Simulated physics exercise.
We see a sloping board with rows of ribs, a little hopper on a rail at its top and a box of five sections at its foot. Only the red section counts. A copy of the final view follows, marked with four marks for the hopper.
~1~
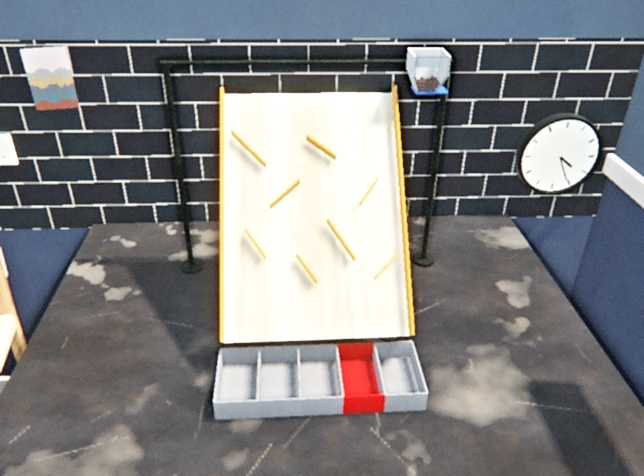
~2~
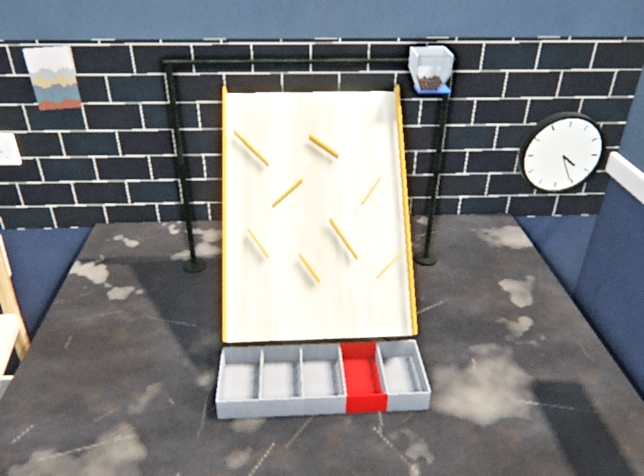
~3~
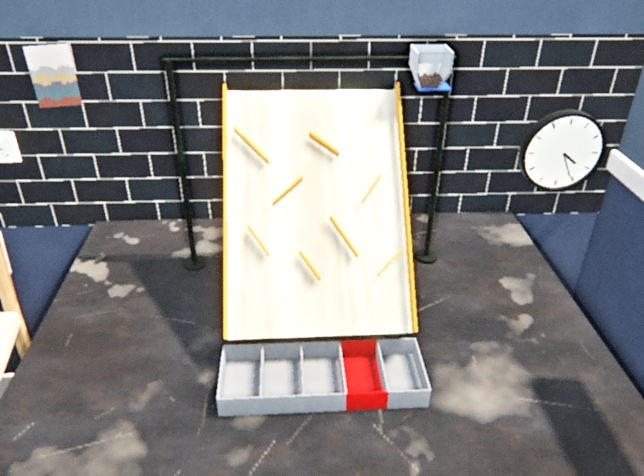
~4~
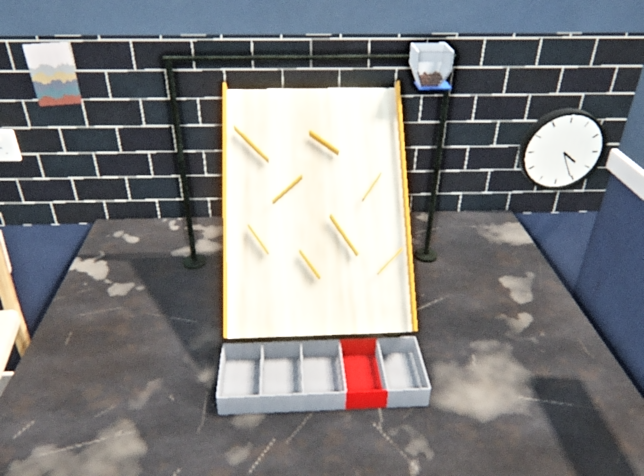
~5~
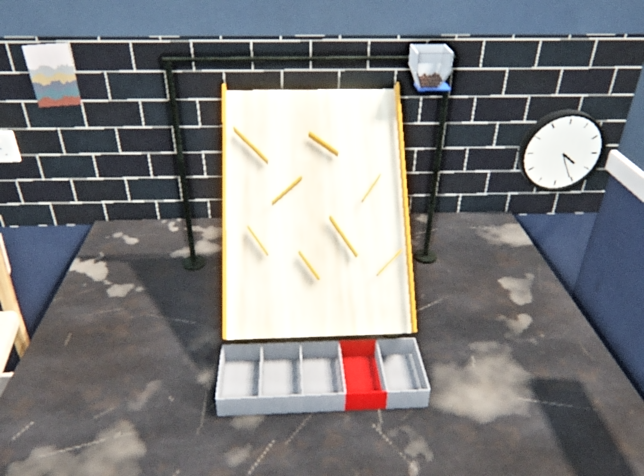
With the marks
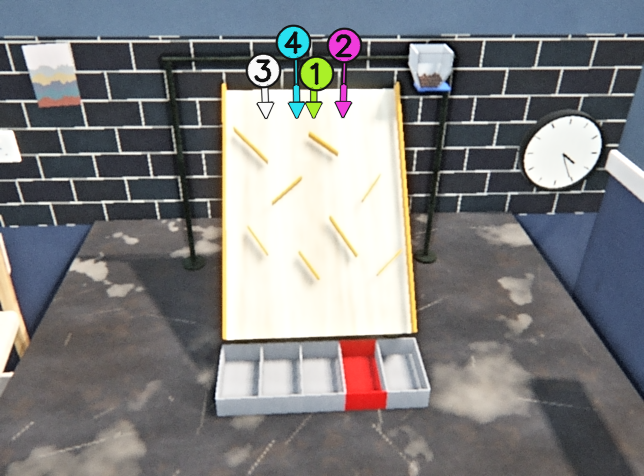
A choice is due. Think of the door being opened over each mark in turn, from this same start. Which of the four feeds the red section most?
Mark 2 does it best.
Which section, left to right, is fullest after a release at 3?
The third.
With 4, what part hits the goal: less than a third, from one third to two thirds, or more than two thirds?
Mark 4 gives less than a third.
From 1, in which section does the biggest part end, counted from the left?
The fourth from the left.
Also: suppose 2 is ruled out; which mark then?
Mark 1.
On the marked copy, mark 1 meets the board at (313, 111); mark 2 meets the board at (343, 111); mark 3 meets the board at (265, 112); mark 4 meets the board at (296, 112).
For mark 1, about half in the red section, about a third in other sections, a small part outside the box.
For mark 2, about two thirds in the red section, about a quarter in other sections, a small part outside the box.
For mark 3, a small part in the red section, about two thirds in other sections, about a quarter outside the box.
For mark 4, about a quarter in the red section, about half in other sections, about a third outside the box.
